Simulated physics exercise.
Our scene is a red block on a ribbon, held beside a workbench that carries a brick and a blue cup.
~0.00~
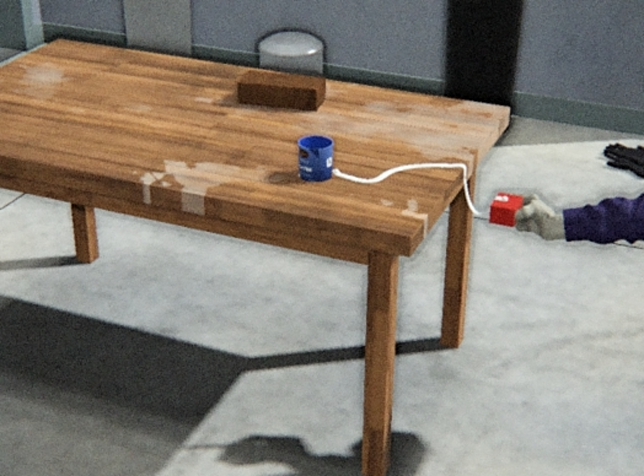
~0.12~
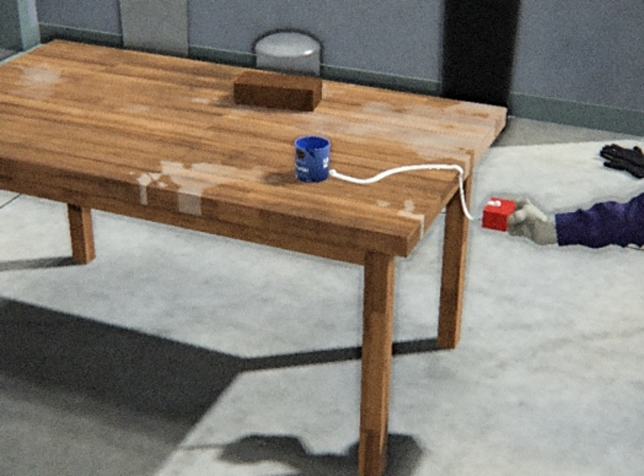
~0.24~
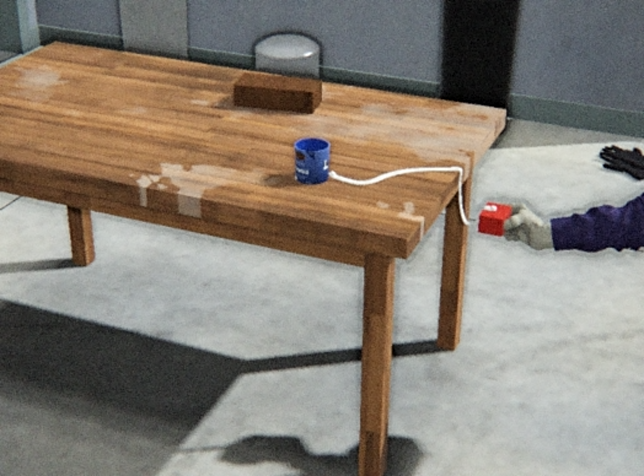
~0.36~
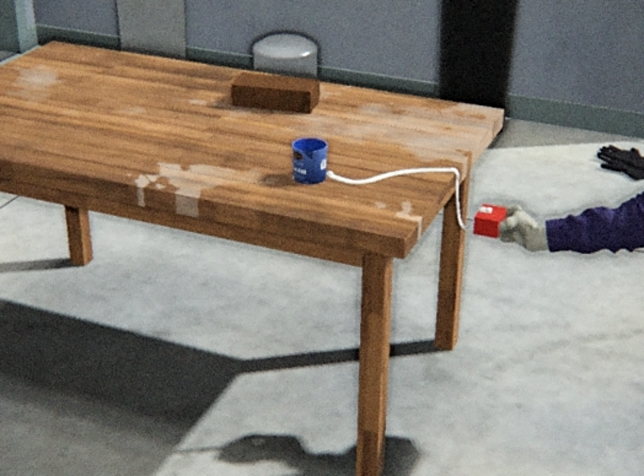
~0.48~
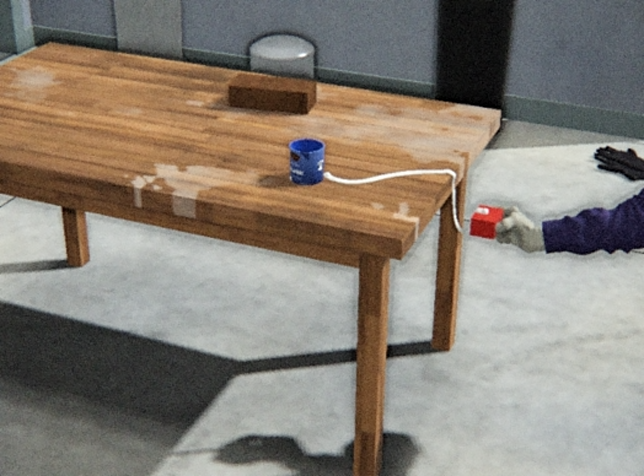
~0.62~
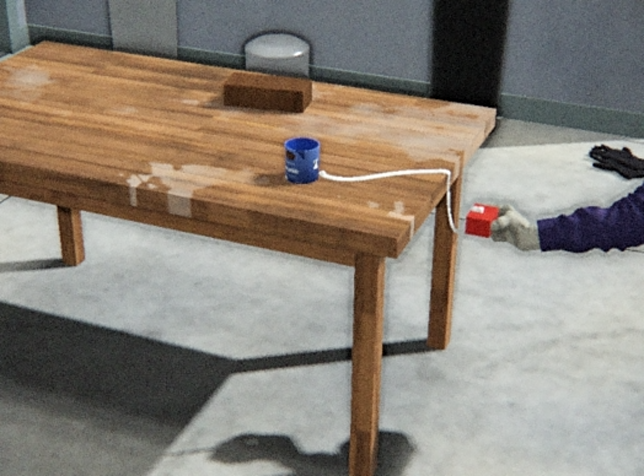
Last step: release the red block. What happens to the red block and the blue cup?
In order: The red block makes it down; the blue cup falls as well.
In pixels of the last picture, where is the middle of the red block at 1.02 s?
Near (459, 403).
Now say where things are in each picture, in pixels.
The first picture shows red block (506, 210); brick (282, 79); blue cup (316, 142).
The second picture shows red block (498, 215).
The third picture shows red block (495, 219).
The fourth picture shows red block (490, 221); ribbon through (380, 177) (437, 170).
The fifth picture shows red block (486, 222); ribbon through (380, 178) (437, 172).
The sixth picture shows red block (482, 220); brick (268, 81); blue cup (302, 144); ribbon tied to the cup, with little slack.
Around 1.02 s, block on the floor near (459, 403); brick as before; cup over the edge.
Around 1.30 s, block on the floor near (477, 411); brick as before; cup down on the floor.
Finally, block on the floor near (477, 411); brick as before; cup down on the floor. The red block reaches the floor and the blue cup gets pulled over the edge.
